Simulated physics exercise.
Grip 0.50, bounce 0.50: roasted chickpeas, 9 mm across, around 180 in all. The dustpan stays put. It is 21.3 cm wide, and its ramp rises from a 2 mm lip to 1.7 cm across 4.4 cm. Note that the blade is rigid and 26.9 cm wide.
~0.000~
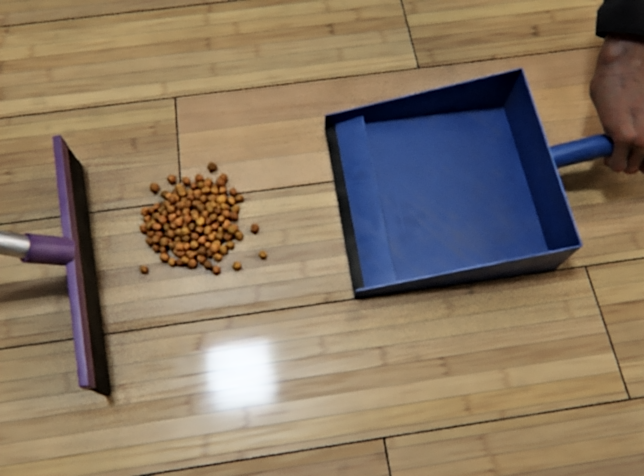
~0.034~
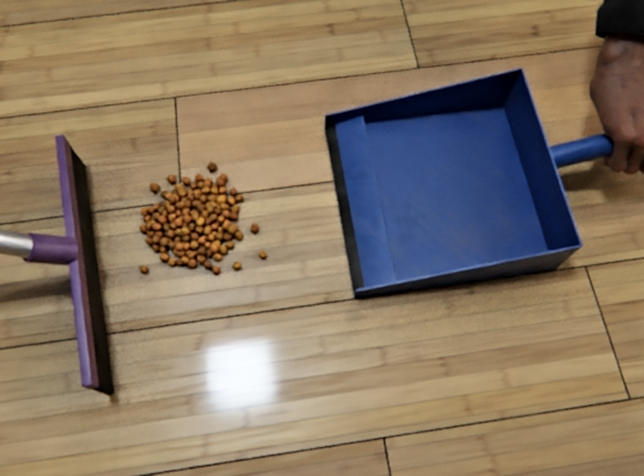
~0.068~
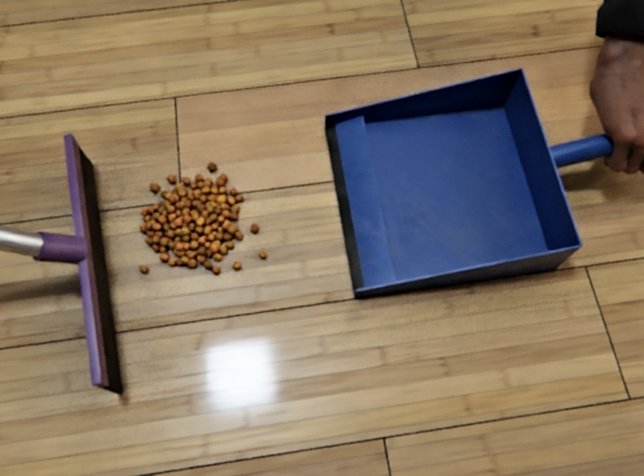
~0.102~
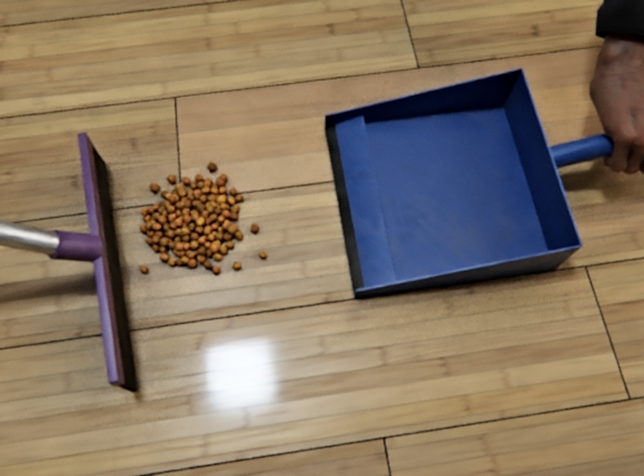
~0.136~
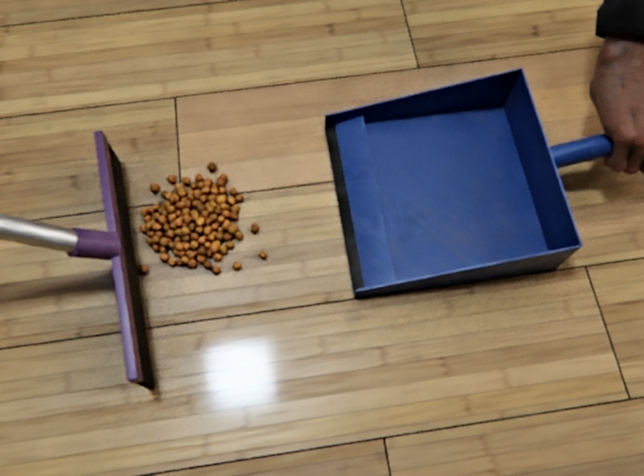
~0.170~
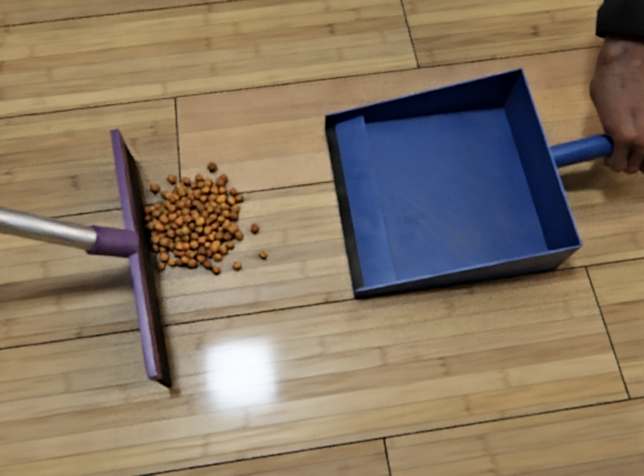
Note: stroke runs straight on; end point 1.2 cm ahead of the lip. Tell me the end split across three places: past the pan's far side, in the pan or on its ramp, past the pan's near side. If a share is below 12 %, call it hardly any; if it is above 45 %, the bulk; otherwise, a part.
Far side: Hardly any. Pan: A part. Near side: Hardly any.
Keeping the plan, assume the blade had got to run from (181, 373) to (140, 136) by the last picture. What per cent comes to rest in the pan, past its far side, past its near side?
Pan 35 % / far 5 % / near 0 %.
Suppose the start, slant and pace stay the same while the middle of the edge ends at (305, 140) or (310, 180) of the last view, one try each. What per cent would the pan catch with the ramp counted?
I'd expect about 35 percent, then about 35 percent.
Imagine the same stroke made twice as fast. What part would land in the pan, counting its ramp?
I'd put it at roughly 40 per cent.
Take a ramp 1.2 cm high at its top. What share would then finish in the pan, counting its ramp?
35 %.
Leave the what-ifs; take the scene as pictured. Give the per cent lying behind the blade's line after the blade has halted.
About 0 per cent.
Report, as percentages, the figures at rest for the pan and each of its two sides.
The far side gets 5, the pan 25 and the near side 0.
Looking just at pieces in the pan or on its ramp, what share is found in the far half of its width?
Estimate: Close to 40 %.
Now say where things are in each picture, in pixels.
The first frame shows blade from (88, 384) to (61, 144), moved 0.0 cm, 0 of the pieces shifted so far; middle of the pieces at (190, 220); pan at (451, 193).
The second frame shows blade from (91, 383) to (64, 144), moved 0.3 cm, 0 of the pieces shifted so far; middle of the pieces at (190, 220).
The third frame shows blade from (101, 382) to (72, 143), moved 1.2 cm, 0 of the pieces shifted so far; middle of the pieces at (190, 220).
The fourth frame shows blade from (117, 380) to (86, 142), moved 2.6 cm, 0 of the pieces shifted so far; middle of the pieces at (190, 220).
The fifth frame shows blade from (136, 377) to (102, 140), moved 4.3 cm, 0 of the pieces shifted so far; middle of the pieces at (190, 220).
The sixth frame shows blade from (155, 375) to (118, 138), moved 6.0 cm, 5 of the pieces shifted so far; middle of the pieces at (191, 220); pan at (451, 193). Its pace works out near 0.50 m/s.
Then, at 0.36 s, middle of the blade 12 cm from the lip; 0 % over the lip, far side 0 %, near side 0 %.
After 0.48 s, middle of the blade 6 cm from the lip; 0 % over the lip, far side 5 %, near side 0 %.
After 0.74 s, middle of the blade 3 cm from the lip; 25 % over the lip, far side 5 %, near side 0 %.
By 1.0 s all is still; far side 5 %, pan 25 %, near side 0 %, in front of the lip or behind the blade 65 %.
